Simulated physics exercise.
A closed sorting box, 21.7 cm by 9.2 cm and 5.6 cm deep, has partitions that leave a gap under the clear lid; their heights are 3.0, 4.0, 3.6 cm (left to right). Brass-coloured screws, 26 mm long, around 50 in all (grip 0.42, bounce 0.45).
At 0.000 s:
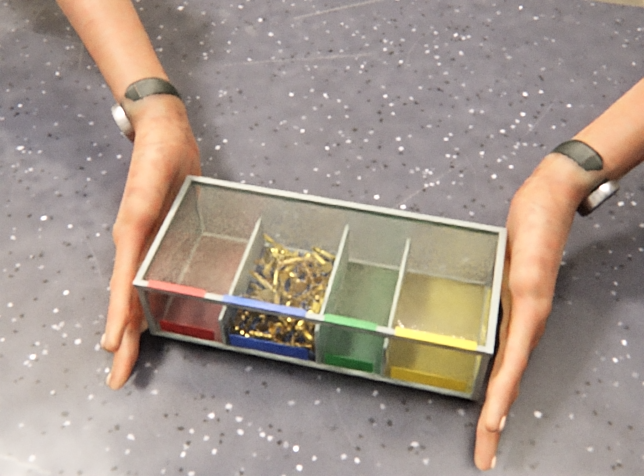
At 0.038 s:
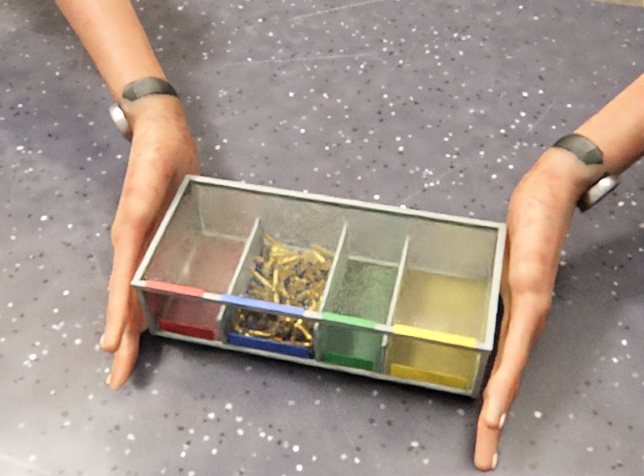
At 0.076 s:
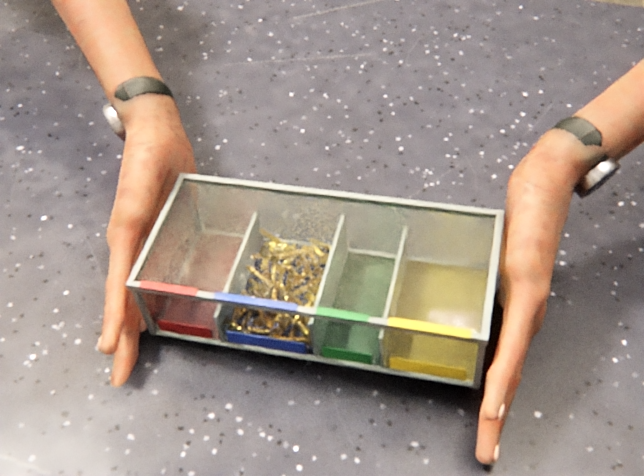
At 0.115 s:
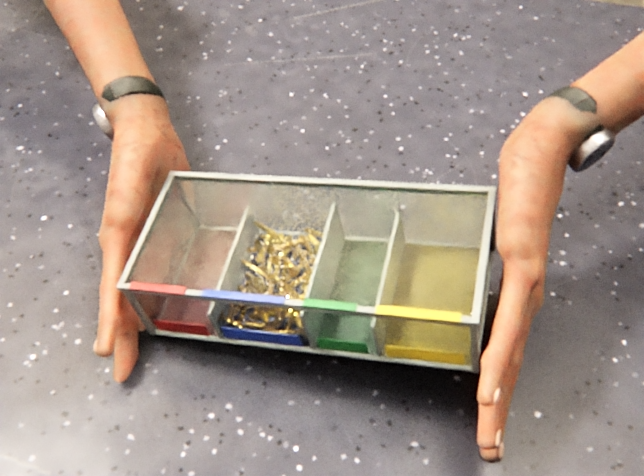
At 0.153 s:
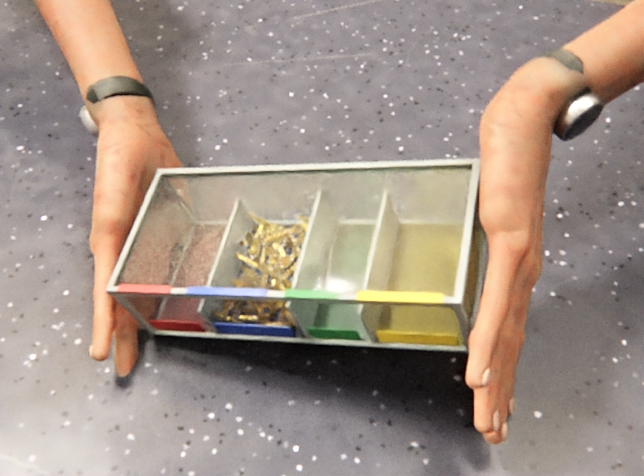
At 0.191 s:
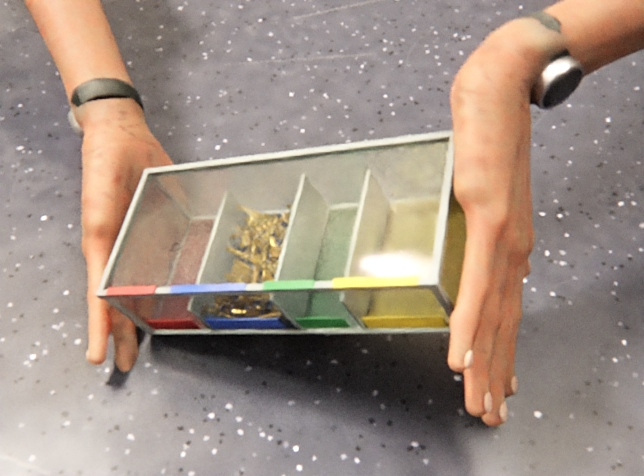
On a speckled grey surface, two hands tilt a clear box of brass-coloured screws leftward.
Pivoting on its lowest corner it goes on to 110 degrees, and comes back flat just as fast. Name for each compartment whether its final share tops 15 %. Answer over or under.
Red: Over, blue: Over, green: Under, yellow: Under.
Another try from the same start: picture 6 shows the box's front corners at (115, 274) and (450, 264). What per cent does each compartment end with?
Red 100; blue 0; green 0; yellow 0.
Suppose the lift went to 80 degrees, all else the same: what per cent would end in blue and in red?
Blue 70; red 30.
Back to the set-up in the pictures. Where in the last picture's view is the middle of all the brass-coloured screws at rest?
Around (205, 306).
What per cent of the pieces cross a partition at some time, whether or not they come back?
About 80 per cent.
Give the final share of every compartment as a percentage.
Red 75; blue 25; green 0; yellow 0.
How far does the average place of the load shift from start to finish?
About 5.5 cm.
After 0.75 s, tilt 109 degrees; red 40 %, blue 60 %.
After 1.13 s, tilt 46 degrees; red 80 %, blue 20 %.
Then, at 1.59 s, tilt 0 degrees; red 75 %, blue 25 %.
In the end, at 2.0 s, red 75 %, blue 25 %, green 0 %, yellow 0 %.
